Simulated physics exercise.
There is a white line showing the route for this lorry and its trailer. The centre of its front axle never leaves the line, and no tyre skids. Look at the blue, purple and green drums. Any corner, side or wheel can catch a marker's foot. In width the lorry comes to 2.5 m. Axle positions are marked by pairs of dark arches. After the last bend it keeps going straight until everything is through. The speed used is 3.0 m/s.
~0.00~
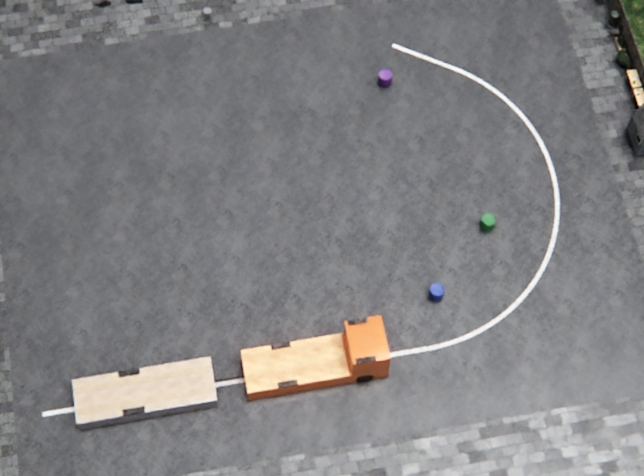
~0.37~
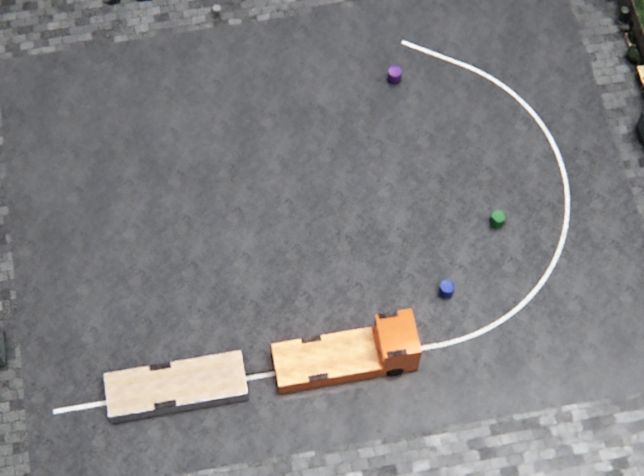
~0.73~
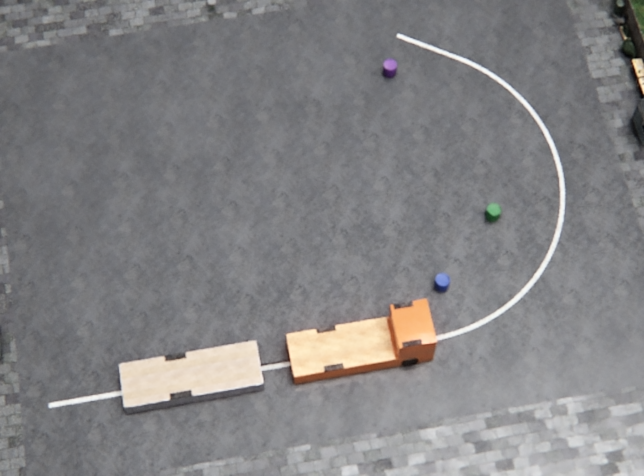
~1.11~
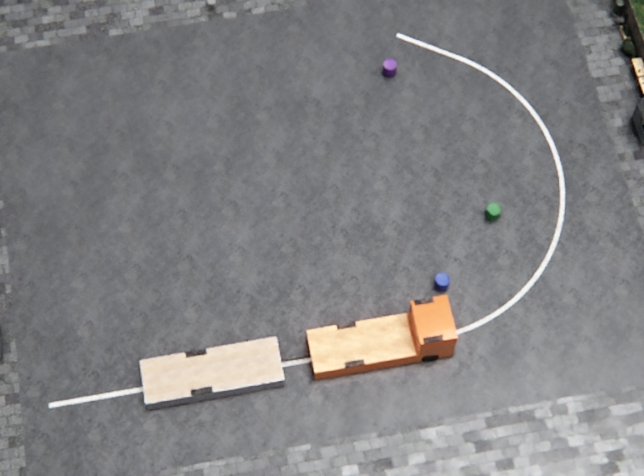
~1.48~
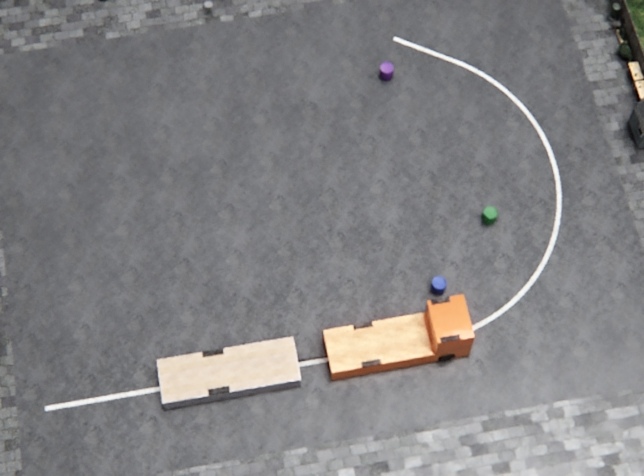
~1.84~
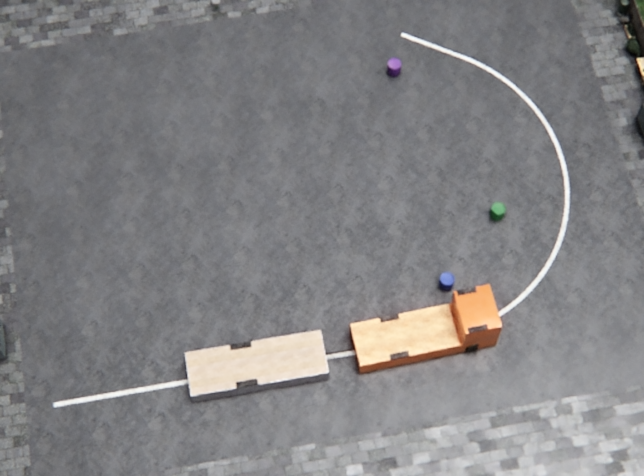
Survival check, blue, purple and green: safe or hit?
At the end, my guess is the blue one gets run into; my guess is the purple one gets run into; my guess is the green one gets run into.
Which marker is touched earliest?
The blue one.
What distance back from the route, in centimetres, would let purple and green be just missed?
For purple it's 30, and for green it's 40.
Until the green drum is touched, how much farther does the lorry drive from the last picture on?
Distance to contact: Approx. 19.0 m.
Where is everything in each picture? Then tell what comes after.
The first frame shows nose (382, 348); last axle (131, 392); still straight; blue (437, 293), purple (385, 79), green (488, 223); 1 trailer.
The second frame shows nose (412, 341); last axle (163, 385); still straight.
The third frame shows nose (427, 332); last axle (178, 376); still straight.
The fourth frame shows nose (447, 328); last axle (199, 372); still straight.
The fifth frame shows nose (463, 327); last axle (216, 372); still straight.
The sixth frame shows nose (490, 317); last axle (244, 364); turned 2°; blue (447, 282), purple (394, 68), green (498, 212).
Then, 5.7 s in, the last axle is at (434, 315) of the last picture, 90 cm off the line; the trailer has hit blue.
Then, 8.1 s in, the last axle is at (506, 251) of the last picture, 225 cm off the line; the trailer has hit green.
Then, 13.4 s in, the last axle is at (456, 80) of the last picture, 245 cm off the line; the trailer has hit purple.
Then, 16.1 s in, the last axle is at (347, 14) of the last picture, 75 cm off the line; 3 of 3 struck in all.
